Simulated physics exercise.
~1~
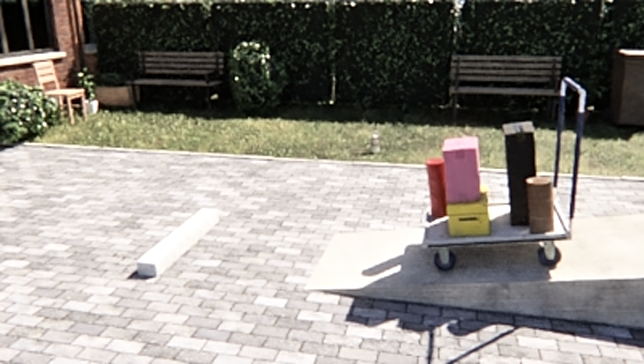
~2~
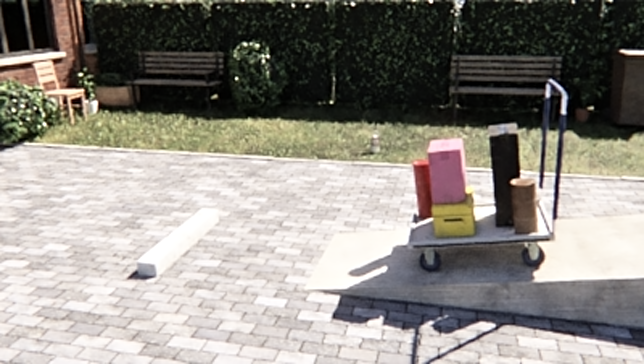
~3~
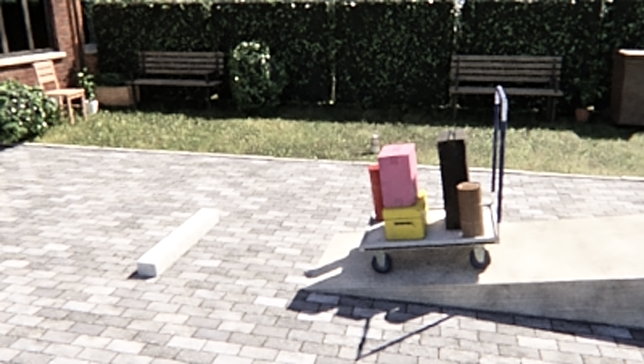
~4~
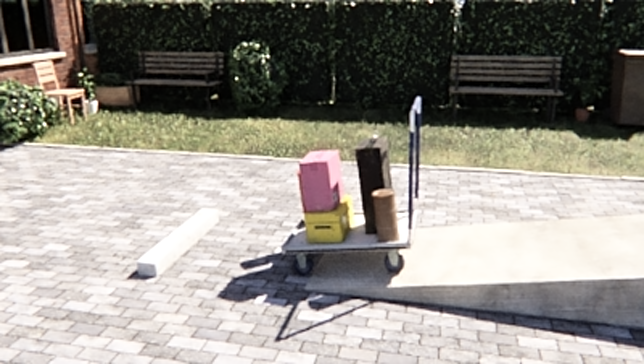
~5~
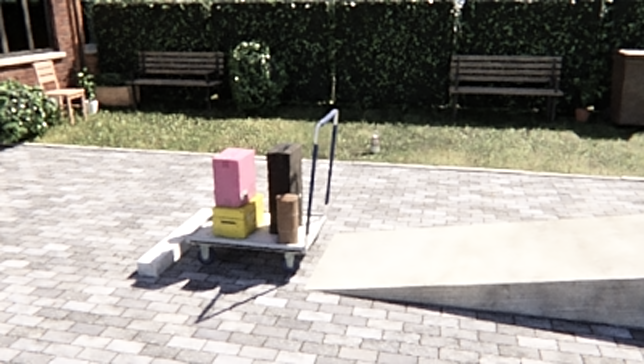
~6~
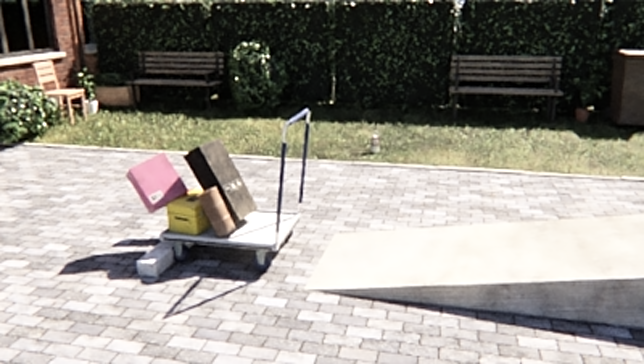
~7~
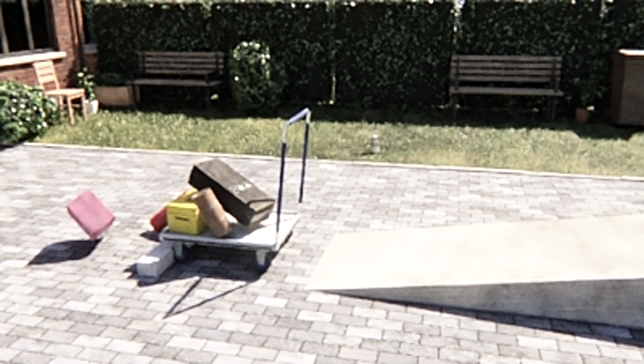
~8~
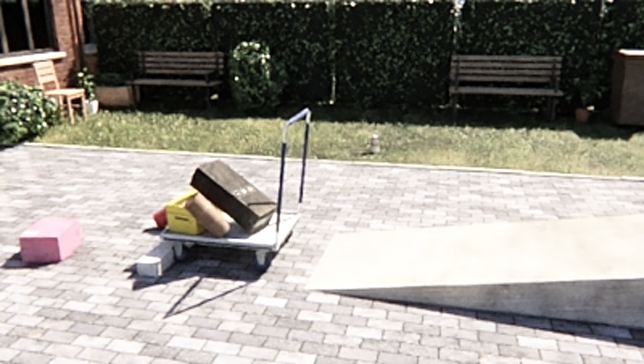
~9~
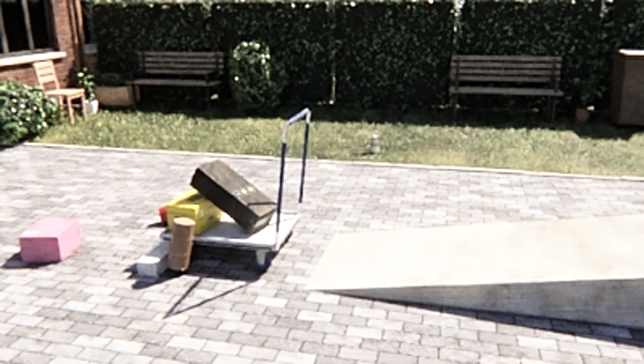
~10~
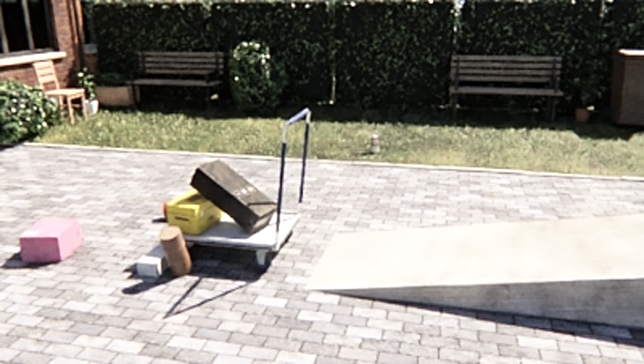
At the start, a flat trolley carrying a pink box, a yellow toolbox, a tall black box and red and brown canisters stands on a ramp in a paved yard. It rolls left down the slope and across the level paving until it stops at a pale kerb. The load pitches forward, and the pink box tumbles over the kerb onto the ground while the black box topples onto its side. The brown canister then slips off the front beside the kerb. In the end the black box lies tilted on the trolley with the yellow toolbox, and the red canister is off it.
